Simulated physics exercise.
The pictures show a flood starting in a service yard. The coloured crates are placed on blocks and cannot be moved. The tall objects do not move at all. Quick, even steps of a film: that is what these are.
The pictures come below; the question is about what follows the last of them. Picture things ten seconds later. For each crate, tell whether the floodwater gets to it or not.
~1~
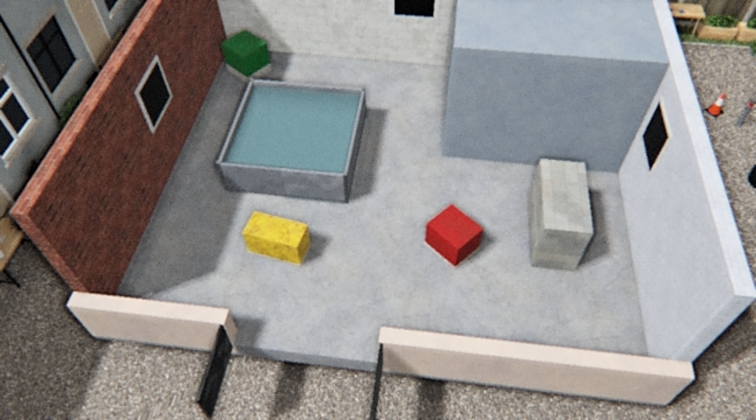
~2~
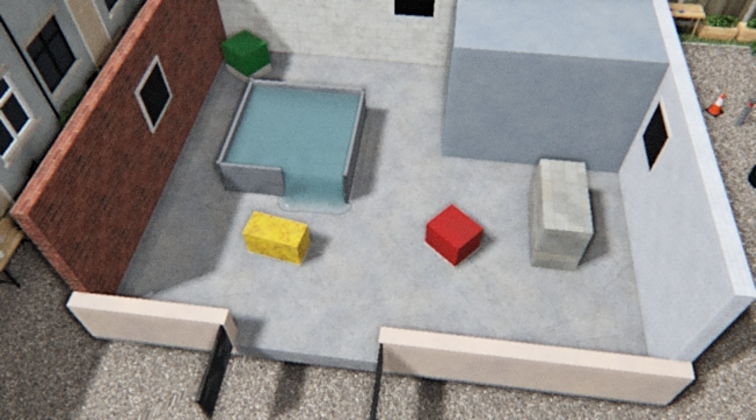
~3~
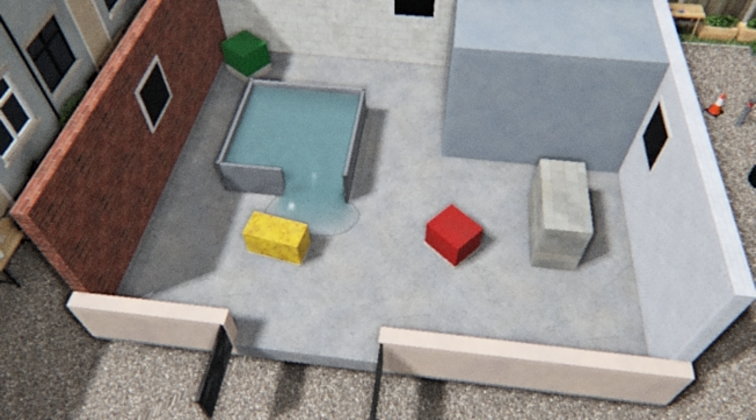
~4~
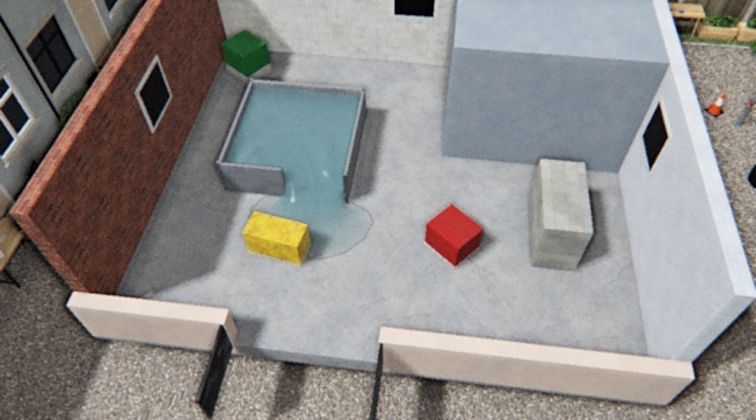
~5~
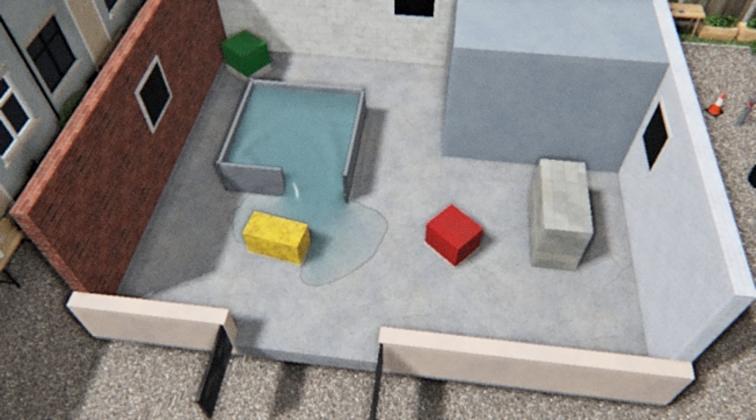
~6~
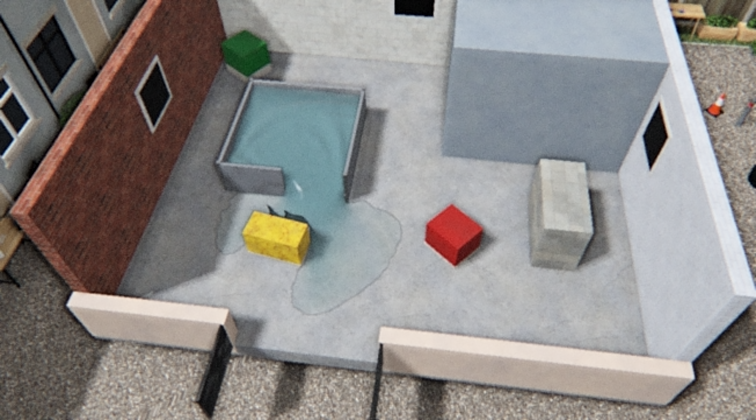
Crate by crate: Yellow crate - reached; red crate - reached; green crate - not reached.
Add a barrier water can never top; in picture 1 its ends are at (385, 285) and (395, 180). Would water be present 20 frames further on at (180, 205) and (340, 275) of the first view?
In order, I'd call them inundated and inundated.
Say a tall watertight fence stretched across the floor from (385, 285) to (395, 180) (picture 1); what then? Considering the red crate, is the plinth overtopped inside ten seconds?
Well, red crate stays untouched then.
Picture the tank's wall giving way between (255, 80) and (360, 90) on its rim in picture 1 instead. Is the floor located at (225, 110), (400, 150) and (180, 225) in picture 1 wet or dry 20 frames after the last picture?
Soaked, soaked, untouched.
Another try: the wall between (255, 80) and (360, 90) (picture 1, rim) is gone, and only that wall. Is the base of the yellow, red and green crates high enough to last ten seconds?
Going crate by crate, the yellow one is caught, then the red one is caught, then the green one is caught.
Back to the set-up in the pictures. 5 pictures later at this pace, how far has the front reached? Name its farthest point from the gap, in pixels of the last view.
Somewhere close to (405, 351).
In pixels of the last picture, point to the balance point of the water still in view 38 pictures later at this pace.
I'd put my finger on (365, 210).
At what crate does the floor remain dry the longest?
That would be the green crate.
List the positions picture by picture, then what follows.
The tank at (296, 127) is whole and still, in the first frame.
The front is at (282, 203), out from the gap at (315, 188), in the second frame.
Water pours out at (315, 190) and has run to a hidden place, in the third frame.
Water pours out at (315, 190) and has run to (325, 254), in the fourth frame.
The front is at (320, 281), out from the gap at (315, 191), in the fifth frame.
The front is at (317, 309), out from the gap at (315, 190), in the sixth frame.
A moment on, water covers 20 % of the floor; the yellow crate water round its plinth, the red crate water round its plinth, the green crate not reached.
Next, water covers 35 % of the floor; the yellow crate water round its plinth, the red crate water round its plinth, the green crate not reached.
Then, water covers 45 % of the floor; the yellow crate water round its plinth, the red crate water round its plinth, the green crate not reached.
Later, water covers 70 % of the floor; the yellow crate water round its plinth, the red crate water round its plinth, the green crate water round its plinth.
In the end, water covers 95 % of the floor; the yellow crate was topped, the red crate was topped, the green crate stayed above the water.
